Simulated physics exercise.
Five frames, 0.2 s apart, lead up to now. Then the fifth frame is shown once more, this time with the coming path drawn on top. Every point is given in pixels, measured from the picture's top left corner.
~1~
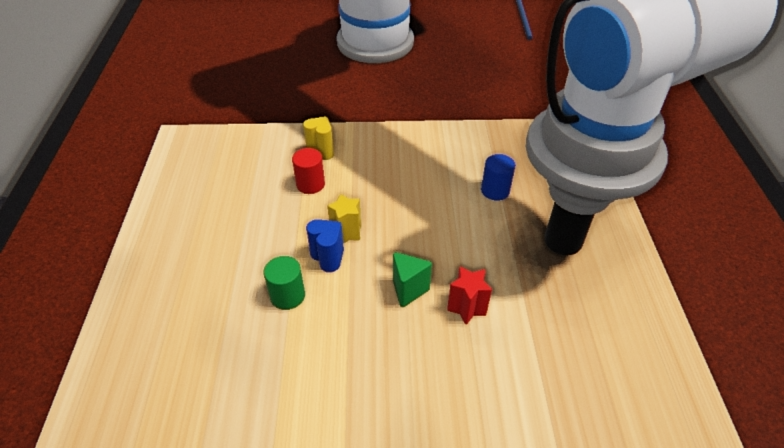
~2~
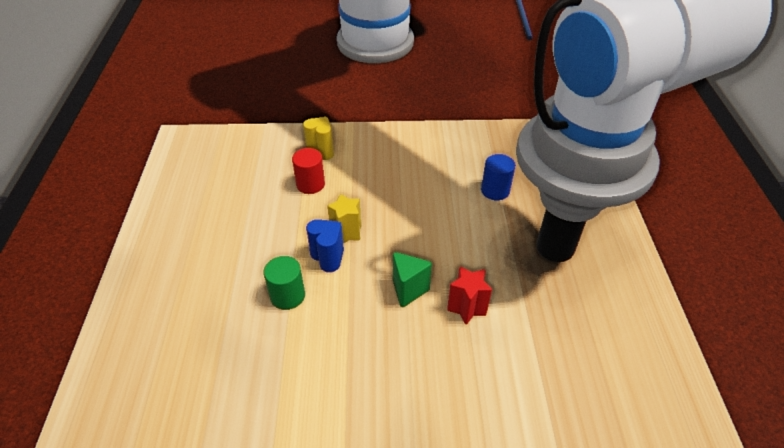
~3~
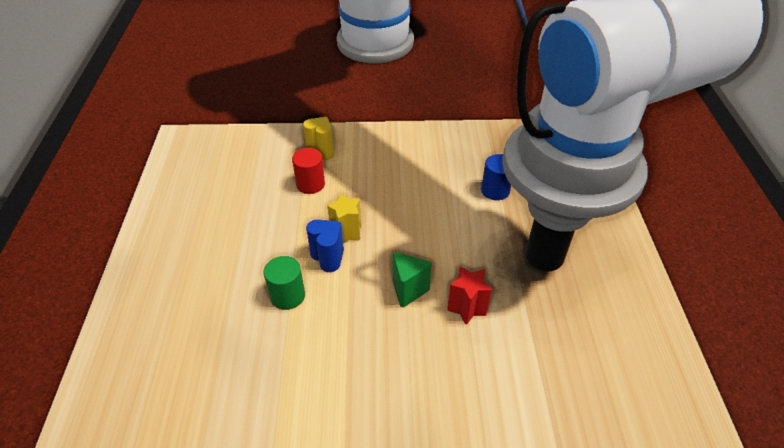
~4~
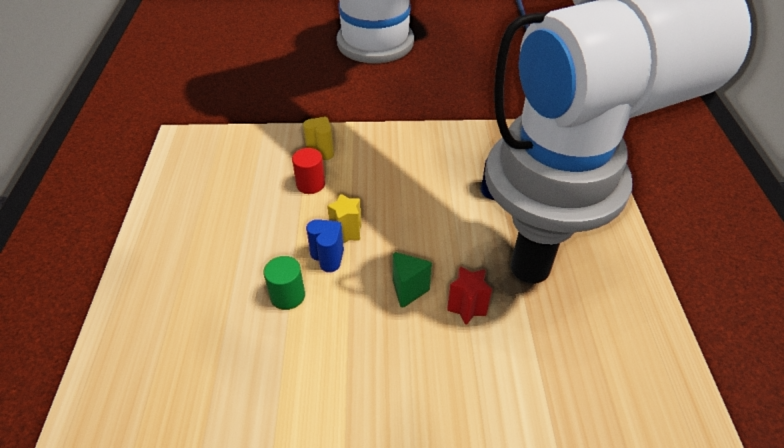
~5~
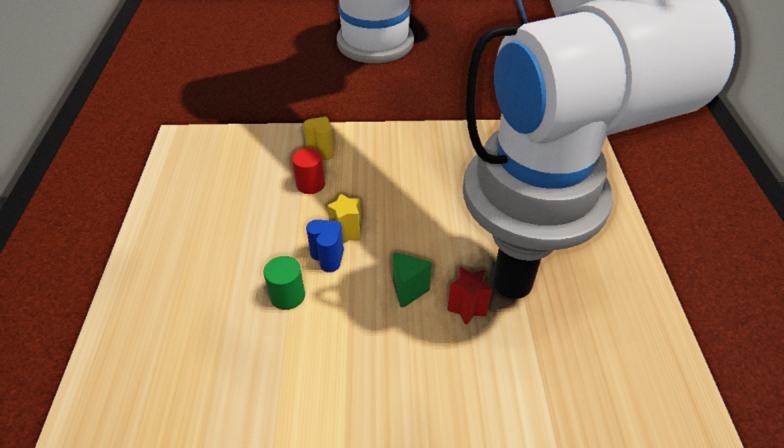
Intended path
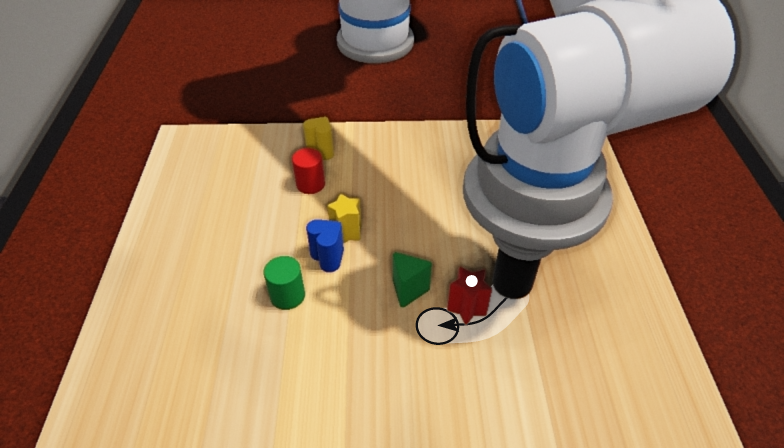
A robot arm with a black post at its tip moves a short way left and toward the viewer over a wooden table, drawing close to the red star-shaped block, while the green three-sided block and other coloured blocks stay still.
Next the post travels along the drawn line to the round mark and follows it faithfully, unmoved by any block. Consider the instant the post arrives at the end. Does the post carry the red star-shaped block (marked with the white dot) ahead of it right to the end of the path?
Yes, that is what happens.
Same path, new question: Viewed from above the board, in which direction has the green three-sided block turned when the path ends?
That block twists clockwise.
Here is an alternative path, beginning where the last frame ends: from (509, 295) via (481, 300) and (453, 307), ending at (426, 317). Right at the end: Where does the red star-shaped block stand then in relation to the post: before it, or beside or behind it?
The post still pushes it.
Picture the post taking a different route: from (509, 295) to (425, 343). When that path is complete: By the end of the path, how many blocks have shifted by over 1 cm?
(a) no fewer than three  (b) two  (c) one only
My pick is c.
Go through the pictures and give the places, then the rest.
The first picture shows post's lower end (563, 243); green three-sided block (409, 265); red star-shaped block (472, 281).
The second picture shows post (555, 249); blocks still.
The third picture shows post (544, 258); blocks still.
The fourth picture shows post (530, 270); blocks still.
The fifth picture shows post (512, 284); green three-sided block (409, 265); red star-shaped block (472, 281).
Drawn move, from (509, 295) via (492, 313) and (467, 324), ending at (437, 326); the dot is on the red star-shaped block.
What follows on the original path. Halfway along, post (483, 310); red star-shaped block (450, 289), turned 20° clockwise.
At the end, post (439, 315); green three-sided block (401, 263), turned 25° clockwise; red star-shaped block (404, 291), turned 25° clockwise.
